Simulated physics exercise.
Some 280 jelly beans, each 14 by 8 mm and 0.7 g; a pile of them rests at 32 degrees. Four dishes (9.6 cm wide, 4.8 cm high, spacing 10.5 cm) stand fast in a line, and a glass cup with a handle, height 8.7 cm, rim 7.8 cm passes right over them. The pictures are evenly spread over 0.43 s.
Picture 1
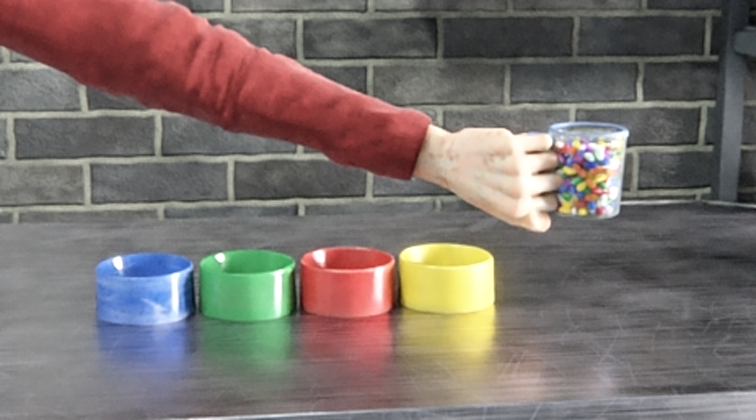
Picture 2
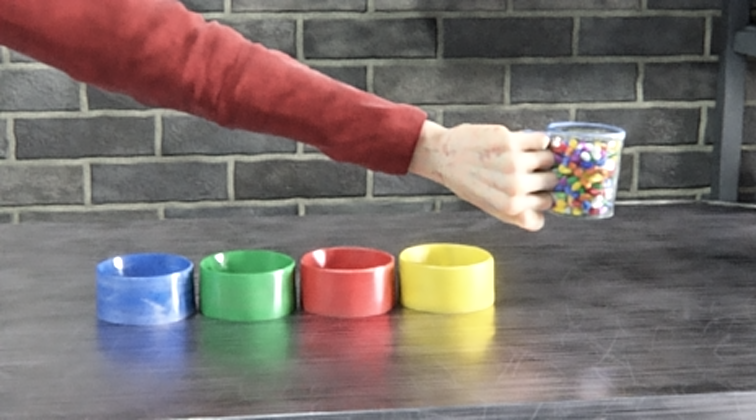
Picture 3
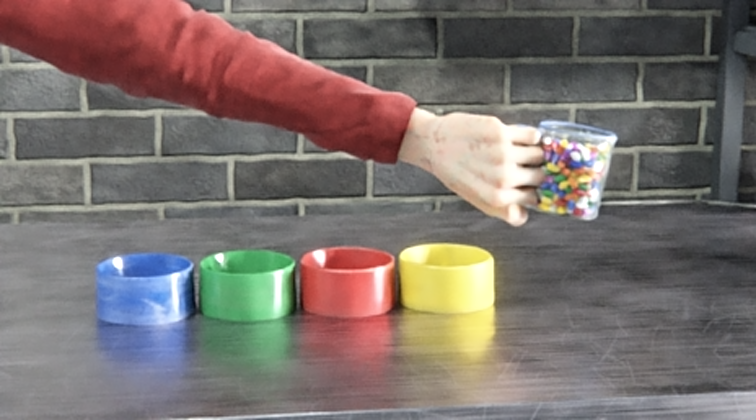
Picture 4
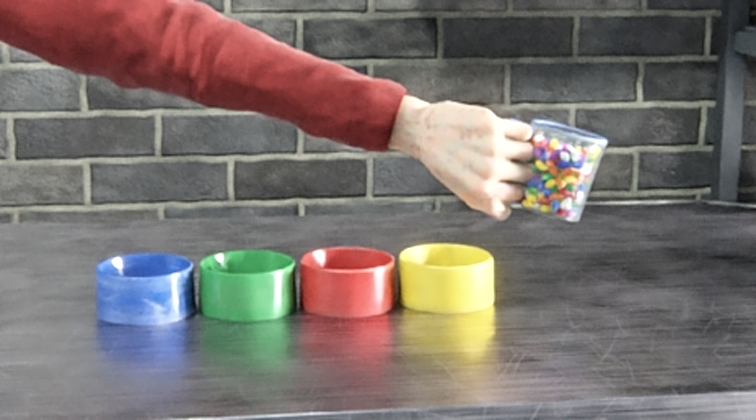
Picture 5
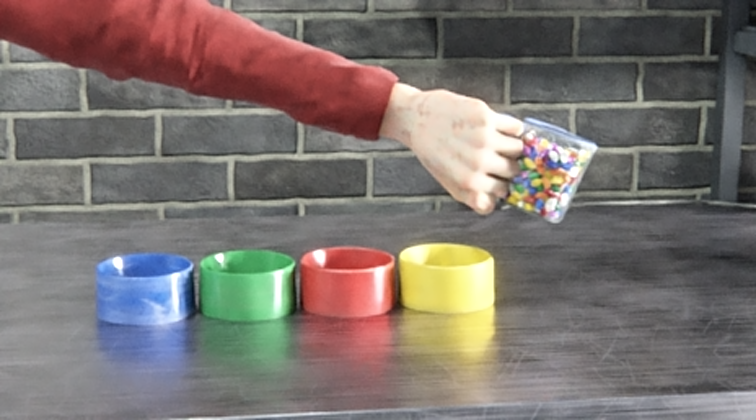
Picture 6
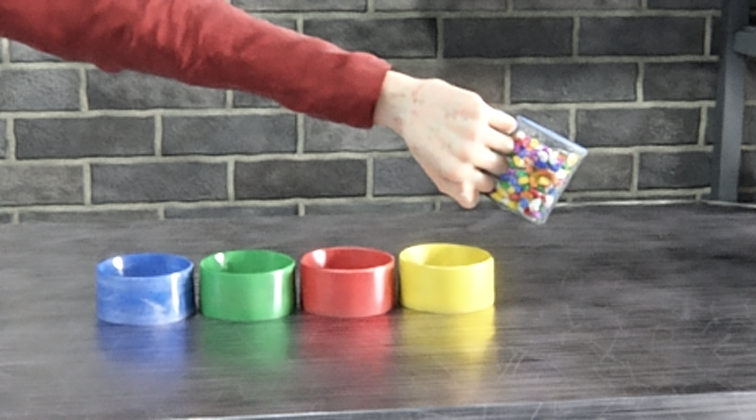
On a dark table, a hand moves a cup of colourful pieces slightly left, tilting it.
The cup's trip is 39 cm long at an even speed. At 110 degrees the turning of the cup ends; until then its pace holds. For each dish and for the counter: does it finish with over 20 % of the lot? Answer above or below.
Red dish: Above; blue dish: Below; green dish: Below; yellow dish: Above; on the counter: Below.
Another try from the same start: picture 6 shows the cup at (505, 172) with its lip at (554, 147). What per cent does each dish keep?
Red 10, blue 0, green 80, yellow 0.
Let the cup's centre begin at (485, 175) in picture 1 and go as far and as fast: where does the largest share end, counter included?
The winner: Green.
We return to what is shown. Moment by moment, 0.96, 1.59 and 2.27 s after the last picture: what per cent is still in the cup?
About 90, 20, 0.
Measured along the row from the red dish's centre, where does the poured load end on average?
Some 3 cm to the right.
Then, 0.96 s after the last picture, tilt 95 degrees; cup holds 90 %, yellow 5 %.
Then, 1.59 s after the last picture, tilt 110 degrees; cup holds 20 %, red 40 %, yellow 30 %.
Then, 2.27 s after the last picture, tilt 110 degrees; cup holds 0 %, red 50 %, green 5 %, yellow 30 %.
In the end, red 50 %, blue 0 %, green 5 %, yellow 30 %, counter 10 %.
